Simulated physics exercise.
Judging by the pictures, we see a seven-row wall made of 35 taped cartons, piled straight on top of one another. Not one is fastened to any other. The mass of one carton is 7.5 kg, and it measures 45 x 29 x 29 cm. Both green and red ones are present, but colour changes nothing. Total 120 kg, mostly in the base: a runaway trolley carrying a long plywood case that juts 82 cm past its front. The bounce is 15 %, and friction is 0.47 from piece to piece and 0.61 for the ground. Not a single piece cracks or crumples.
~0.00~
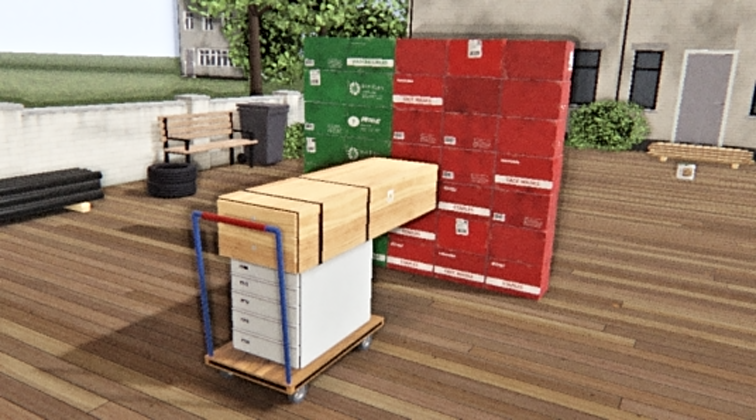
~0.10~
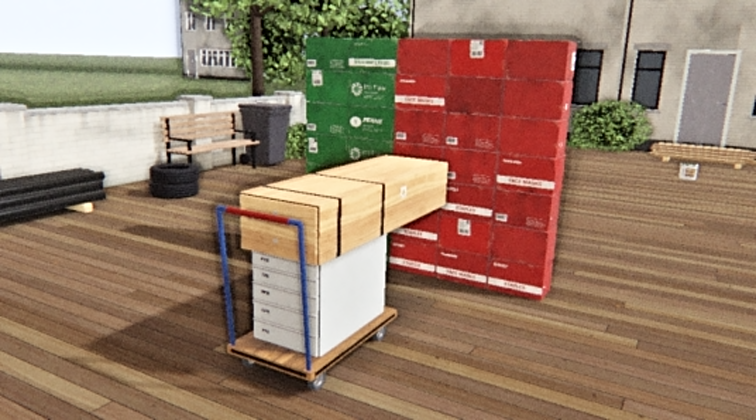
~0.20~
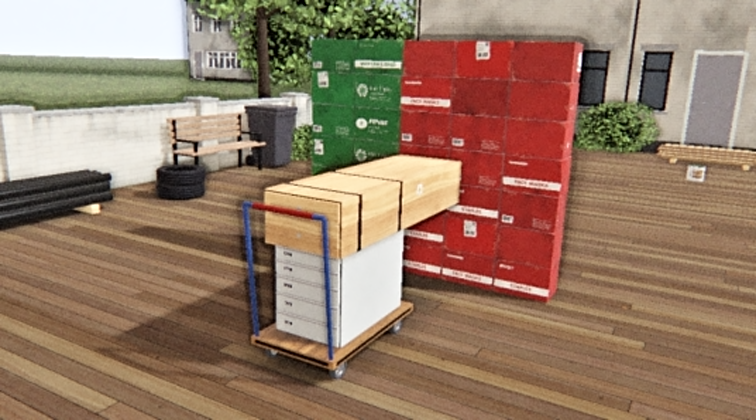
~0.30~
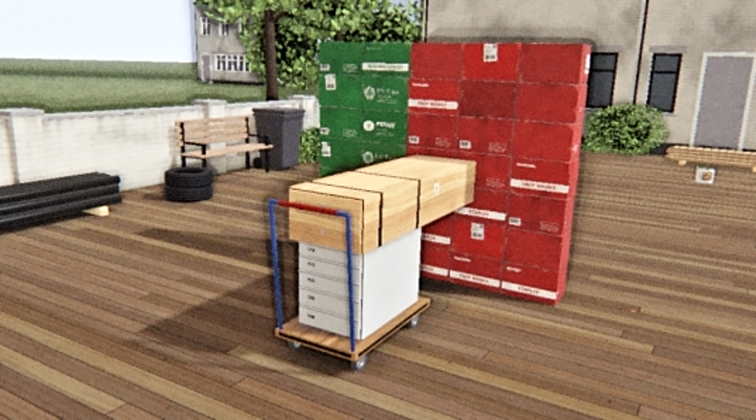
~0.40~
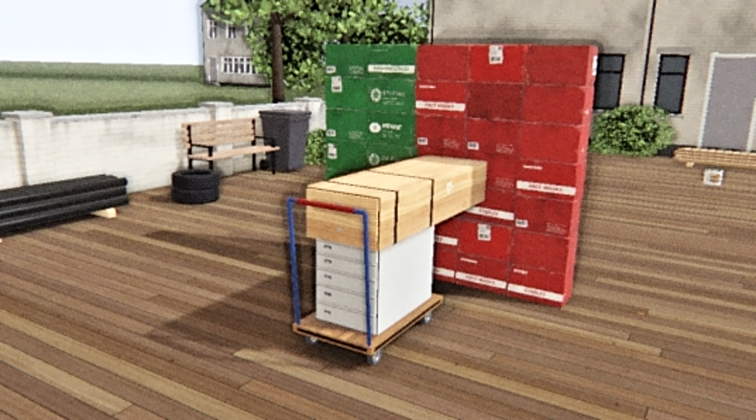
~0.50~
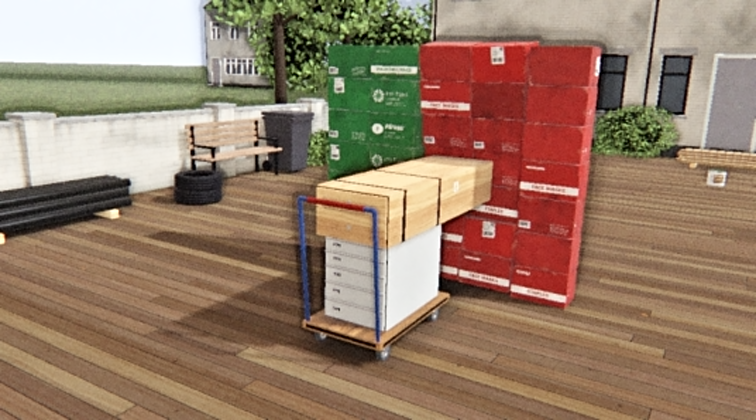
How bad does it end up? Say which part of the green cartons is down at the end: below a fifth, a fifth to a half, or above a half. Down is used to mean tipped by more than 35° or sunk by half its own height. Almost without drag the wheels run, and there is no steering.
Below a fifth.
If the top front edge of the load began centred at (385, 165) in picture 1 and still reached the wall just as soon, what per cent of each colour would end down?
Result - green: 0%; red: 50%.
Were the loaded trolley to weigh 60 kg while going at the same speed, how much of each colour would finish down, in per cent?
Share down - green: 0; red: 50 (per cent).
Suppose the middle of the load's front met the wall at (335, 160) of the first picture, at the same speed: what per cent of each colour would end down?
The green ones would be 100 per cent down and the red ones 0 per cent.
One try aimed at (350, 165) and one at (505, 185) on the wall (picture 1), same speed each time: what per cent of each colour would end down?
Green 100 then 0, red 0 then 70 per cent.
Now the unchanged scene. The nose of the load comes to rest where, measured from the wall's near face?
65 cm.
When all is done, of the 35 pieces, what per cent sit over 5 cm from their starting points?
It comes to 40 percent.
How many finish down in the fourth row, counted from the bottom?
From that row, 2 end down.
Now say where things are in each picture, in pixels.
In the first picture (we follow the side turned to the camera; the camera pans a little), load (433, 180) 49 cm short of the wall; top green carton (370, 55); top red carton (474, 58); no piece has moved.
In the second picture, load (444, 177) 33 cm short of the wall; top green carton (372, 55).
In the third picture, load (458, 175) 18 cm short of the wall; top green carton (378, 57).
In the fourth picture, load (472, 175) 21 mm short of the wall; top green carton (385, 59).
In the fifth picture, load (484, 174) 9 cm into the wall's line; top green carton (391, 61); top red carton (496, 64) tipped 3°; steepest lean 3°, the carton at (492, 137); 7 stirred so far.
In the sixth picture, load (490, 174) 17 cm into the wall's line; top green carton (394, 62); top red carton (498, 65) tipped 8°; steepest lean 9°, the carton at (444, 63); 14 stirred so far.
Around 0.76 s, load 33 cm past the wall's line, still rolling; none of the 14 green cartons down (0 of 35 in all colours); top green carton unmoved; top red carton tipped 31°.
Around 1.02 s, load 45 cm past the wall's line, still rolling; none of the 14 green cartons down (14 of 35 in all colours); top green carton unmoved; top red carton on its side.
Around 1.50 s, load 62 cm past the wall's line, still rolling; none of the 14 green cartons down (14 of 35 in all colours); top green carton unmoved; top red carton on its side.
Finally (3.1 s), load 66 cm past the wall's line, stopped; none of the 14 green cartons down (14 of 35 in all colours); top green carton unmoved; top red carton on its side. That is 0 per cent. Seen by the last camera, middles, top green carton near (402, 63), top red carton near (502, 148).
